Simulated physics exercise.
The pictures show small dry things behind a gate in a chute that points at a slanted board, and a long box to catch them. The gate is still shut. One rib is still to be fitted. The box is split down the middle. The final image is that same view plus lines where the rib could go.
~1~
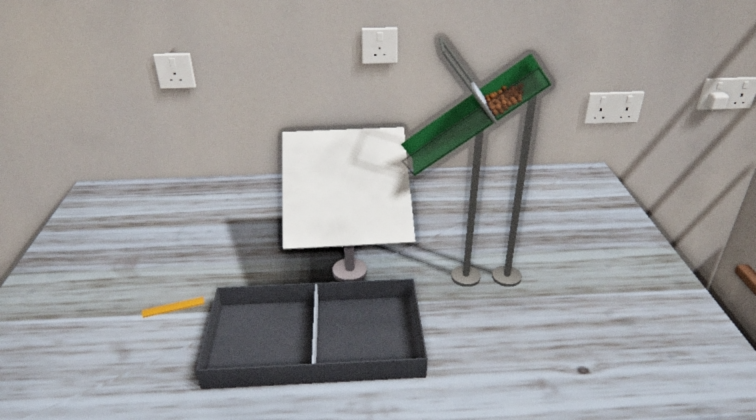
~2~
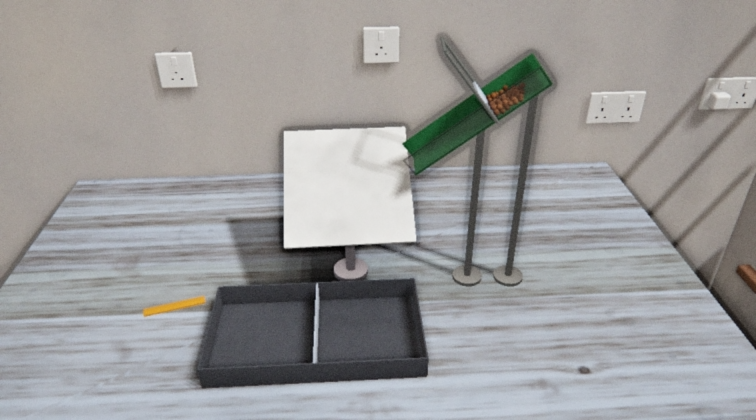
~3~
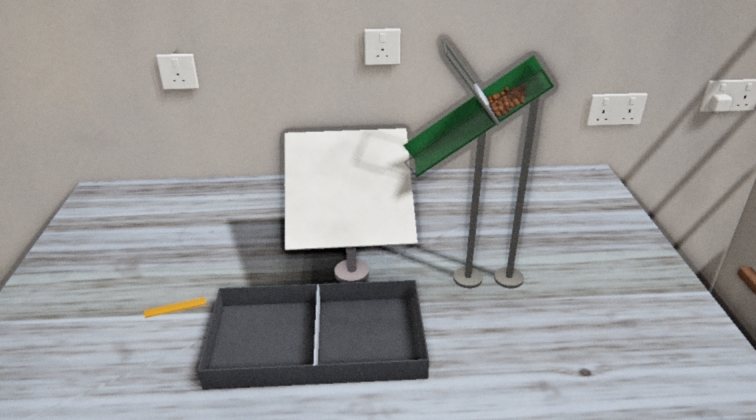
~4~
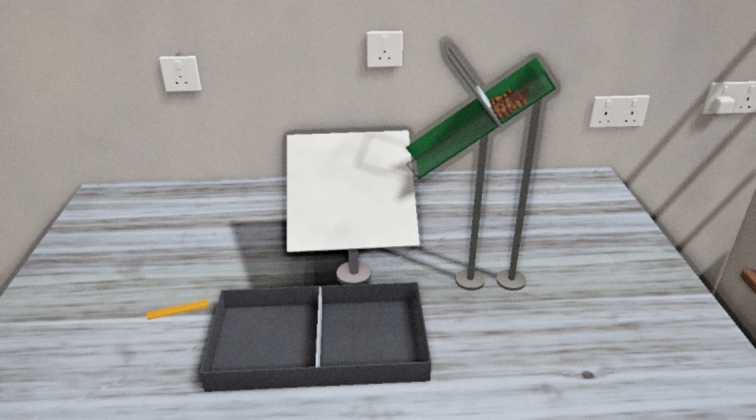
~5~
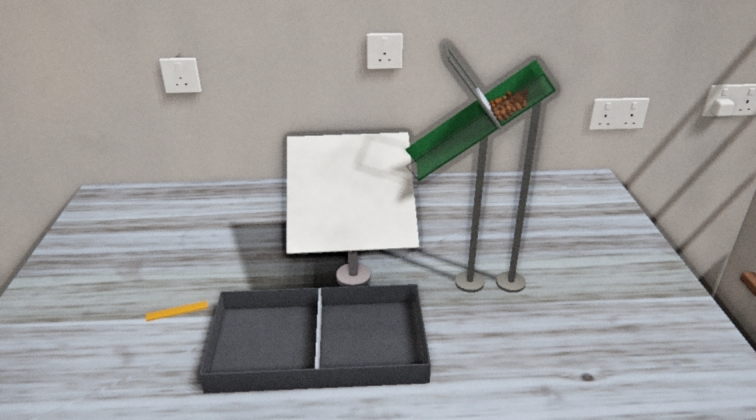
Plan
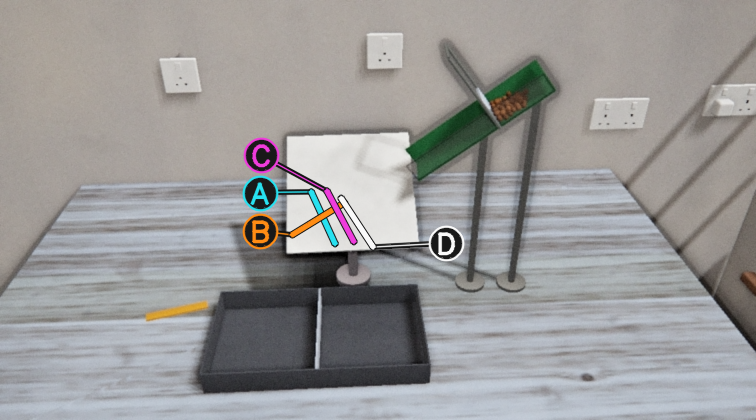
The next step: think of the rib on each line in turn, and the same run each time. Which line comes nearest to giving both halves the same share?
B works best here.
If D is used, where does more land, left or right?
Right.
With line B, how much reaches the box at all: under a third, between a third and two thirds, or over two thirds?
Line B gives over two thirds.
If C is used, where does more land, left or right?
Right.
On the marked copy, line A from (311, 191) to (335, 243); line B from (344, 202) to (292, 234); line C from (326, 191) to (353, 241); line D from (341, 198) to (373, 247).
For line A, of what is caught, a small share in the left half, all but a few in the right.
For line B, of what is caught, close to half in the left half, close to half in the right.
For line C, of what is caught, a small share in the left half, all but a few in the right.
For line D, of what is caught, only a few in the left half, all but a few in the right.
